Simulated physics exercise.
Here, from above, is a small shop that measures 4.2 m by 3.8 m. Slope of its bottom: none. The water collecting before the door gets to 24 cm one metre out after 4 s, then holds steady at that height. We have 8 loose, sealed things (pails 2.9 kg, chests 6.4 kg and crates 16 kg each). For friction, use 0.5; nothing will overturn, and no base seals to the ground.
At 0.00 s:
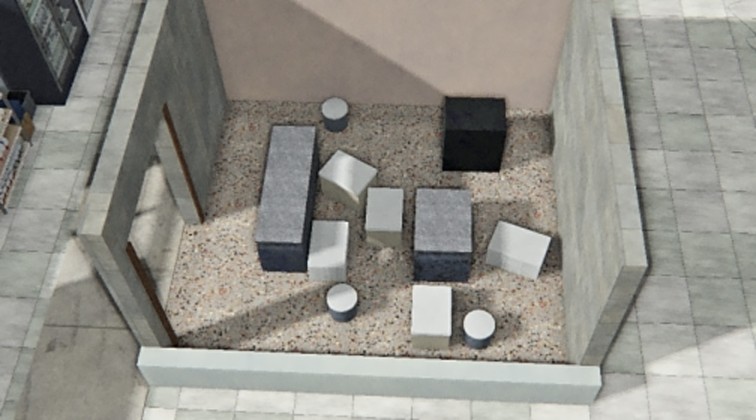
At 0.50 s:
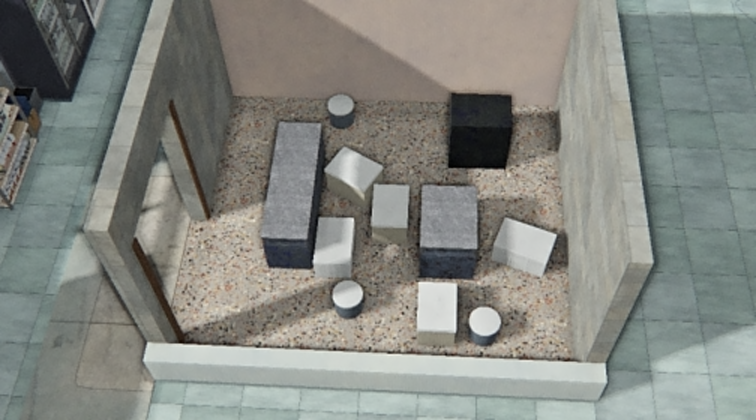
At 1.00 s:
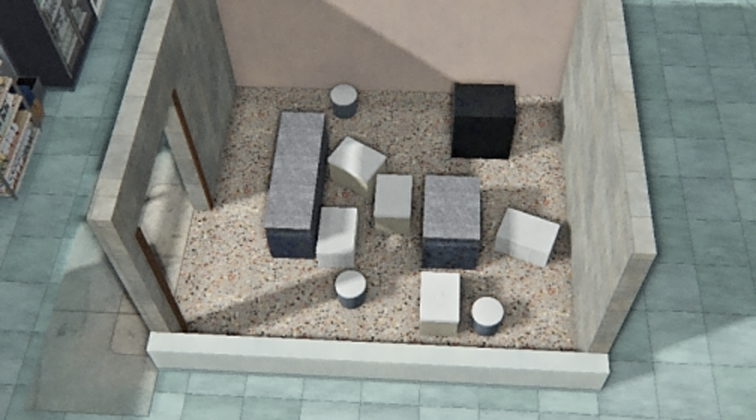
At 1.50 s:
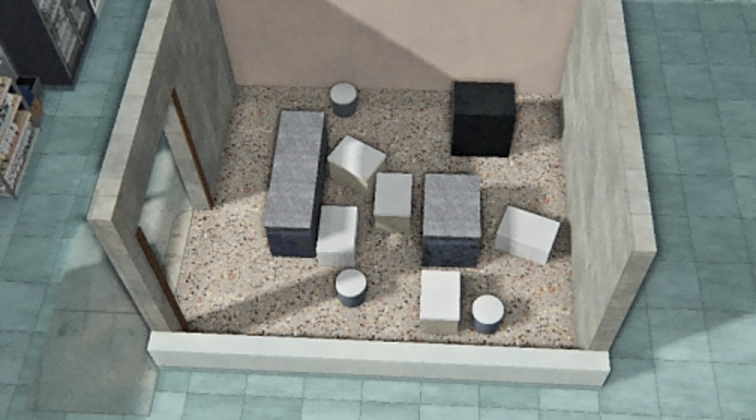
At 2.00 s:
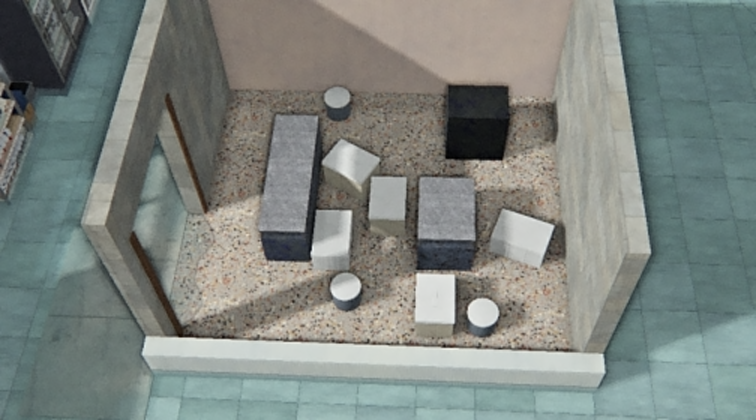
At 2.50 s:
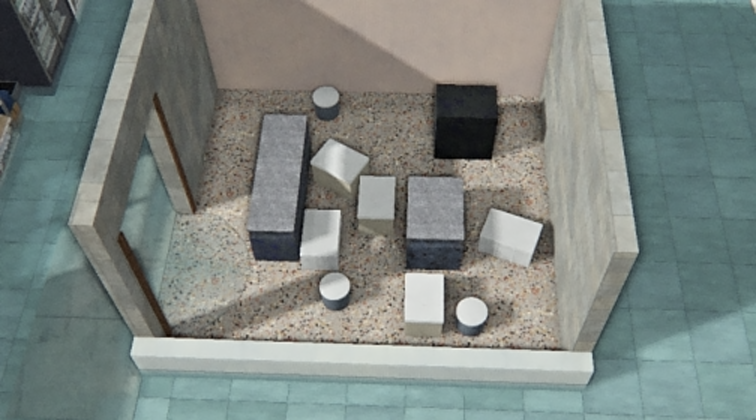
A small walled room with a speckled floor held scattered blocks and round pails that stayed put, while bluish water spread over the paving outside and finally crept in through the left doorway.
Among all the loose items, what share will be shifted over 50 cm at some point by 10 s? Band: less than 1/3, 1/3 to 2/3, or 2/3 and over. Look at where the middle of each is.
Band: 1/3 to 2/3.
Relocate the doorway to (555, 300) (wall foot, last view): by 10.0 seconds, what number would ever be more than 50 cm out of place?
You'd get 8 in that case.
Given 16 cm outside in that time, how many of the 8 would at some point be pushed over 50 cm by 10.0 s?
That would make 5 of them.
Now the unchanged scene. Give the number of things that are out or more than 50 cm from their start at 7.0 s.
Tally at that time: 5.
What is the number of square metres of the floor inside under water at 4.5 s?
5.5 m2.
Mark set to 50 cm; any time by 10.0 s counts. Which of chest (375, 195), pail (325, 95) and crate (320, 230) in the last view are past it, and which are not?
Taking them in turn, the first is within the limit, the second beyond the limit and the third within the limit.
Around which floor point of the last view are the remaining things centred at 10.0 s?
(411, 195).
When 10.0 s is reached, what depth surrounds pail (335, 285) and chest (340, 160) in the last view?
I'd estimate 12 cm for the first and 6 cm for the second.
After 3.5 s 0 of 8 are over 50 cm from their spots; 0 afloat.
After 4.5 s 1 of 8 are over 50 cm from their spots; 1 afloat.
After 7.0 s 5 of 8 are over 50 cm from their spots; 3 afloat.
After 10.0 s 5 of 8 are over 50 cm from their spots, and 5 have been at some point; 7 afloat.
